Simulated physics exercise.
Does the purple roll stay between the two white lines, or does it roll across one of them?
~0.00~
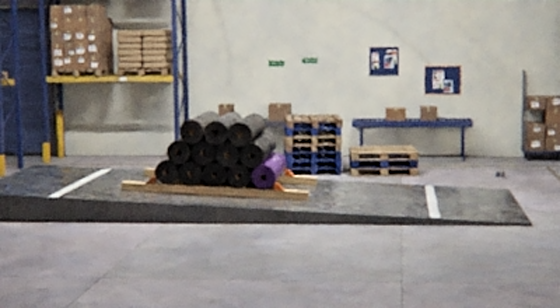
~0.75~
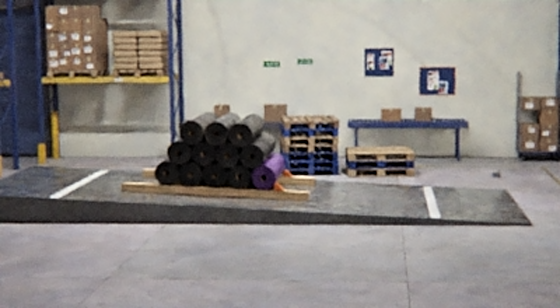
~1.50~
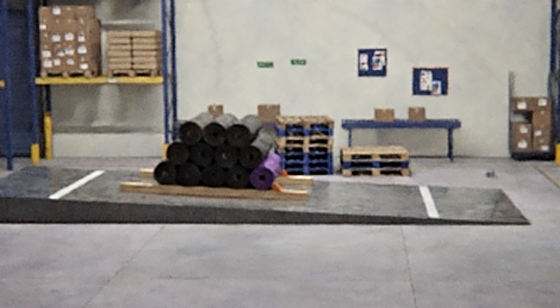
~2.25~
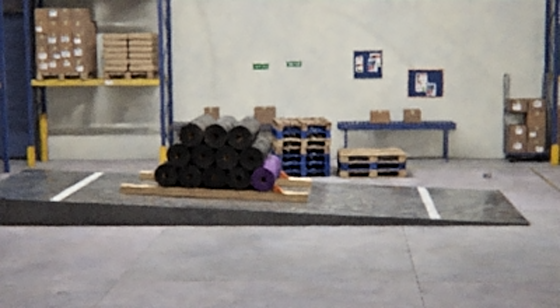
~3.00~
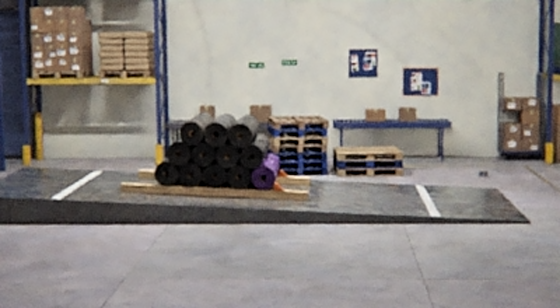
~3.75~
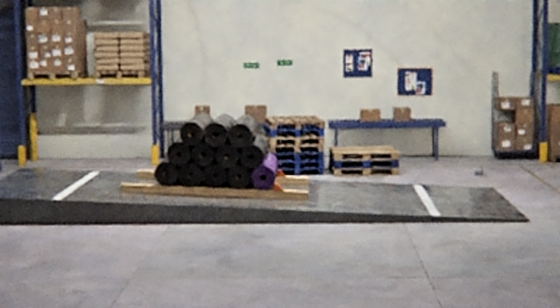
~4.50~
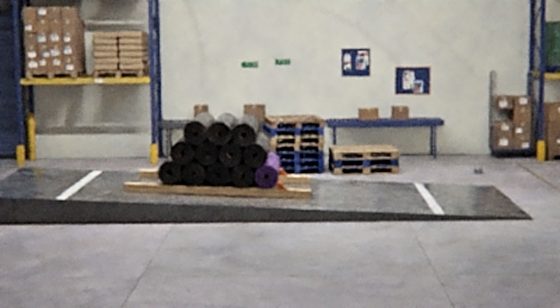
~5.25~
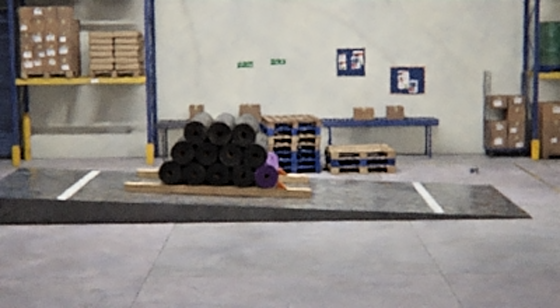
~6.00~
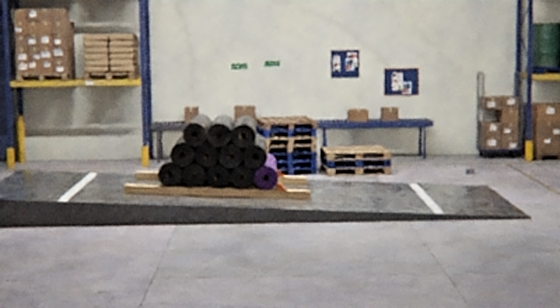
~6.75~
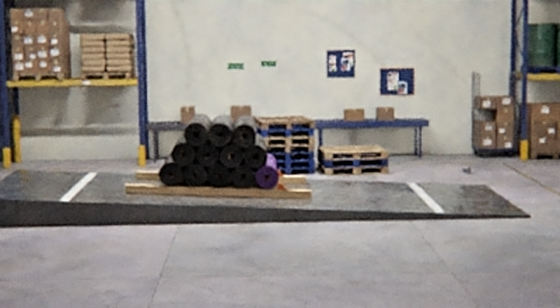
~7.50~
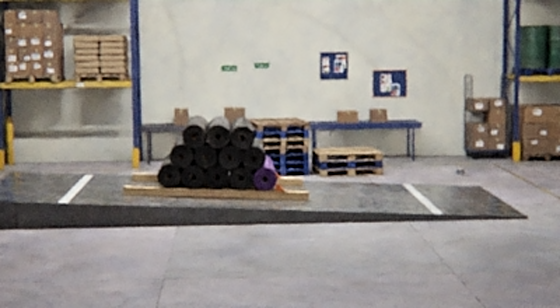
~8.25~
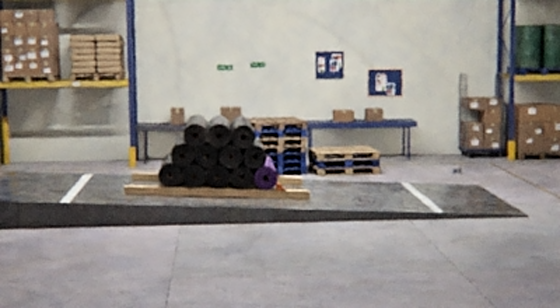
The purple roll stays between the white lines, resting at the right end of the stack's bottom row.
